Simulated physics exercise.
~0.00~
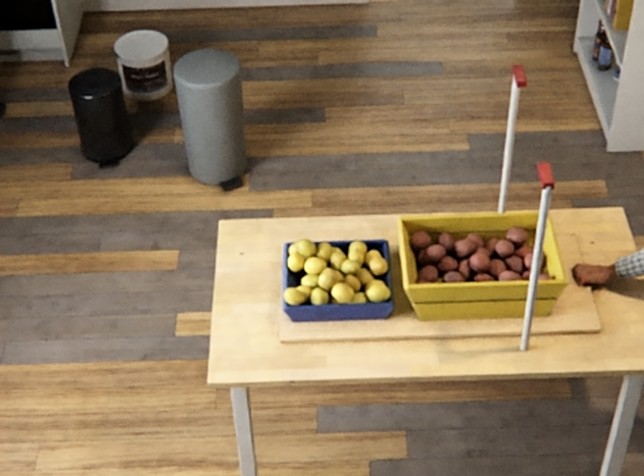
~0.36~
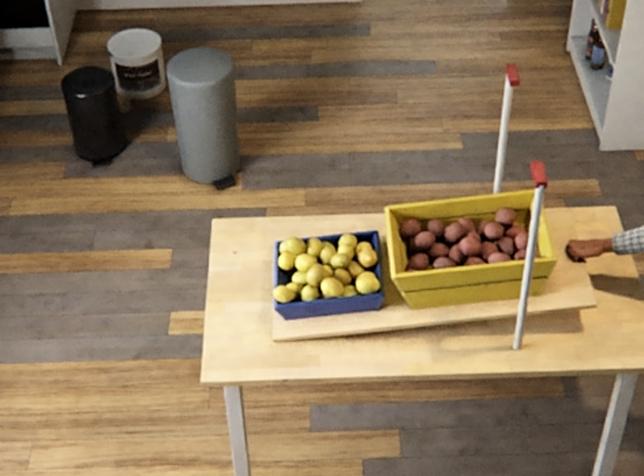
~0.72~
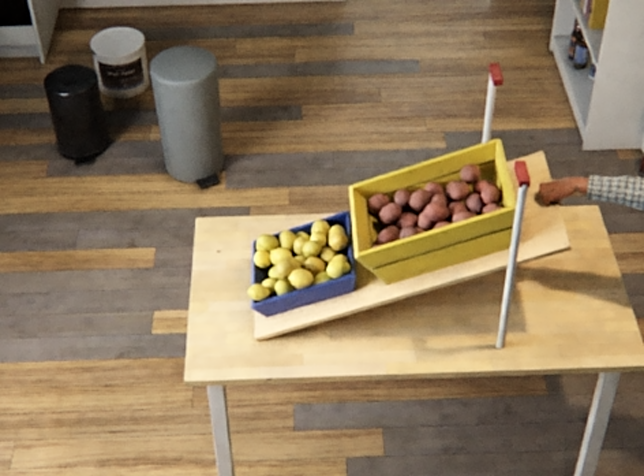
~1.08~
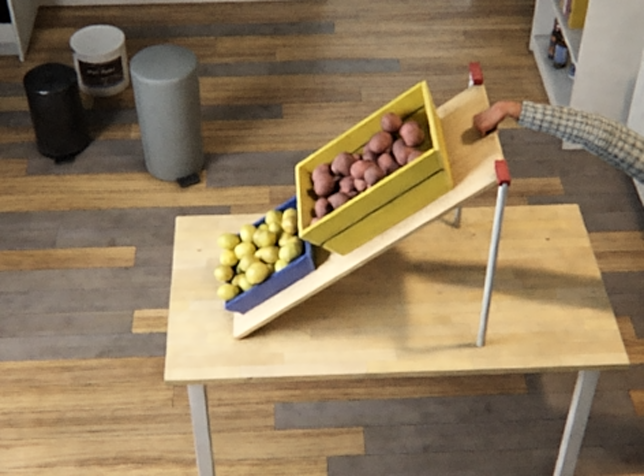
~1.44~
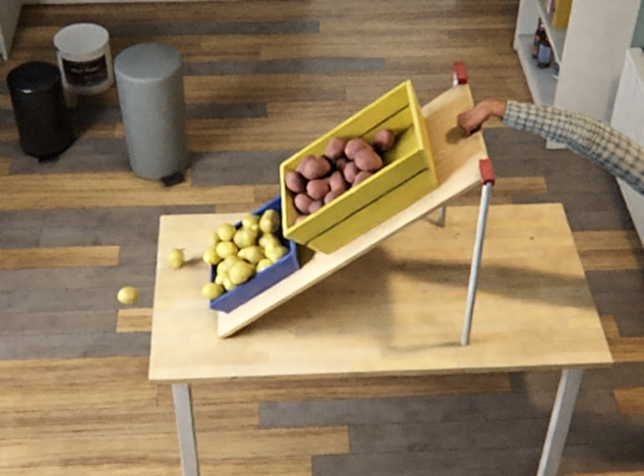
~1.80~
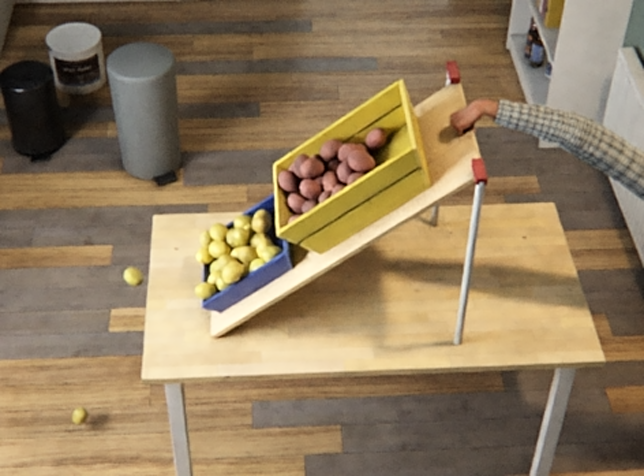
Hand lifting one end of a board with boxes of lemons and red potatoes, tilting it until two lemons tumble out leftward.
